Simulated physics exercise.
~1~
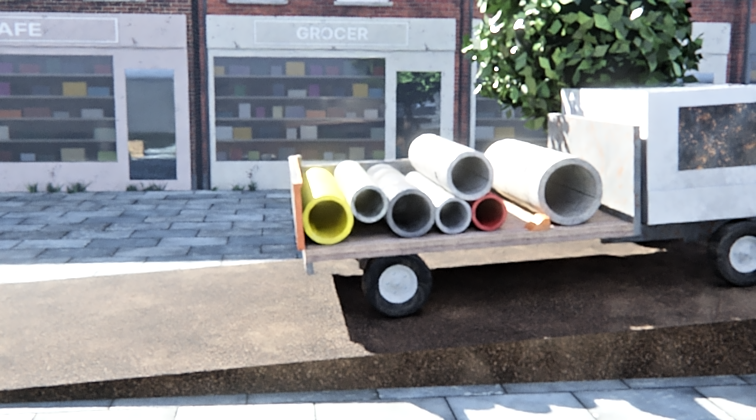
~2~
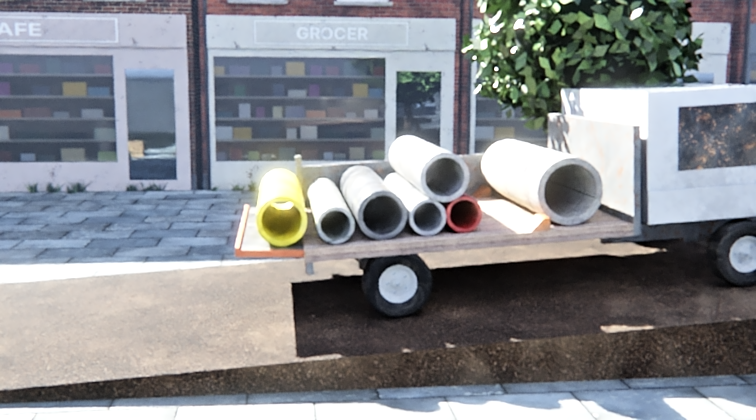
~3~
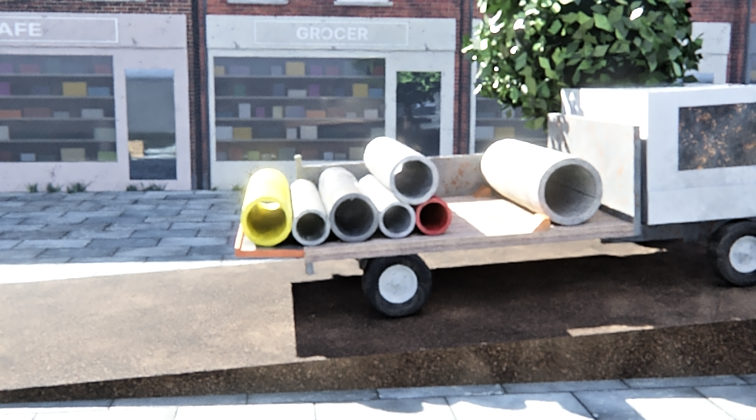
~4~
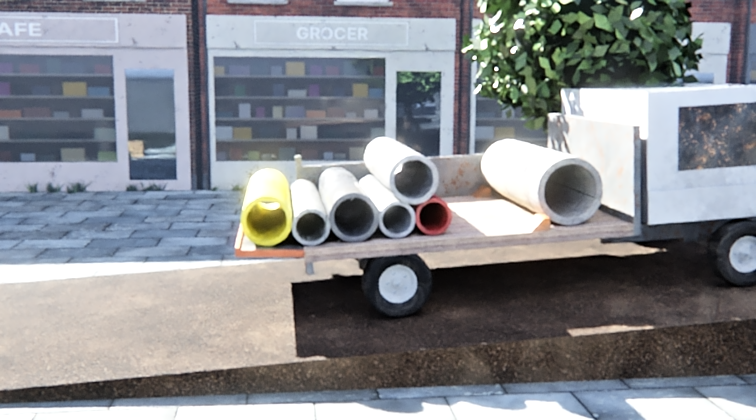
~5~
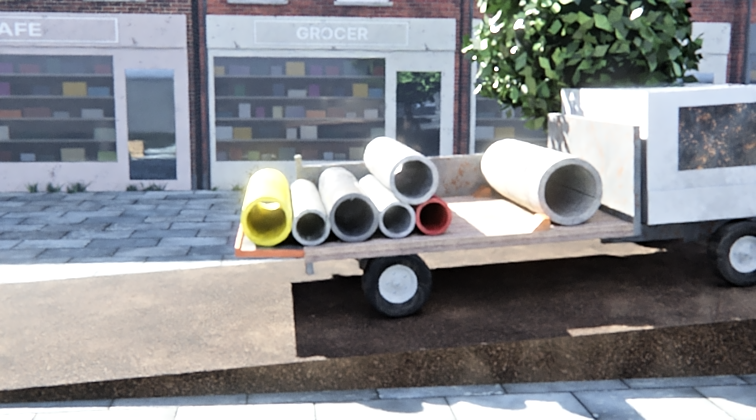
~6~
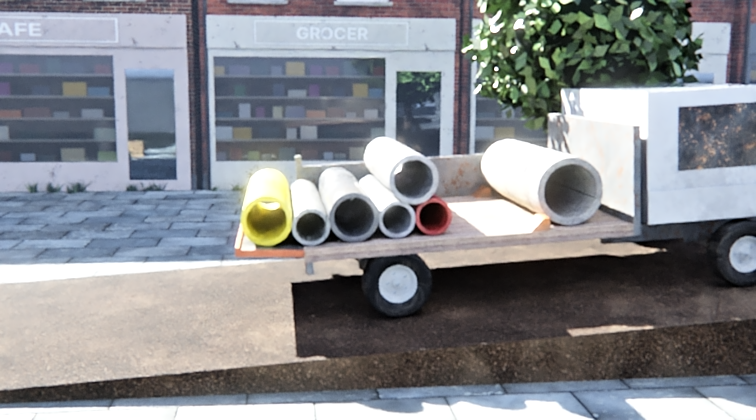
At first, a pick-up with a flatbed stands in front of a cafe and a grocer, its orange tailgate upright and seven concrete pipes lying across the bed, a yellow one against the gate. The tailgate swings down to the left, and the yellow pipe rolls out onto it. Four grey pipes and the red one shift left as well, one grey pipe still riding on top, while the large pipe near the cab stays behind the orange chock. The yellow pipe stops at the gate's outer end, and the others come to rest behind it. In the end, all seven remain on the truck, motionless.
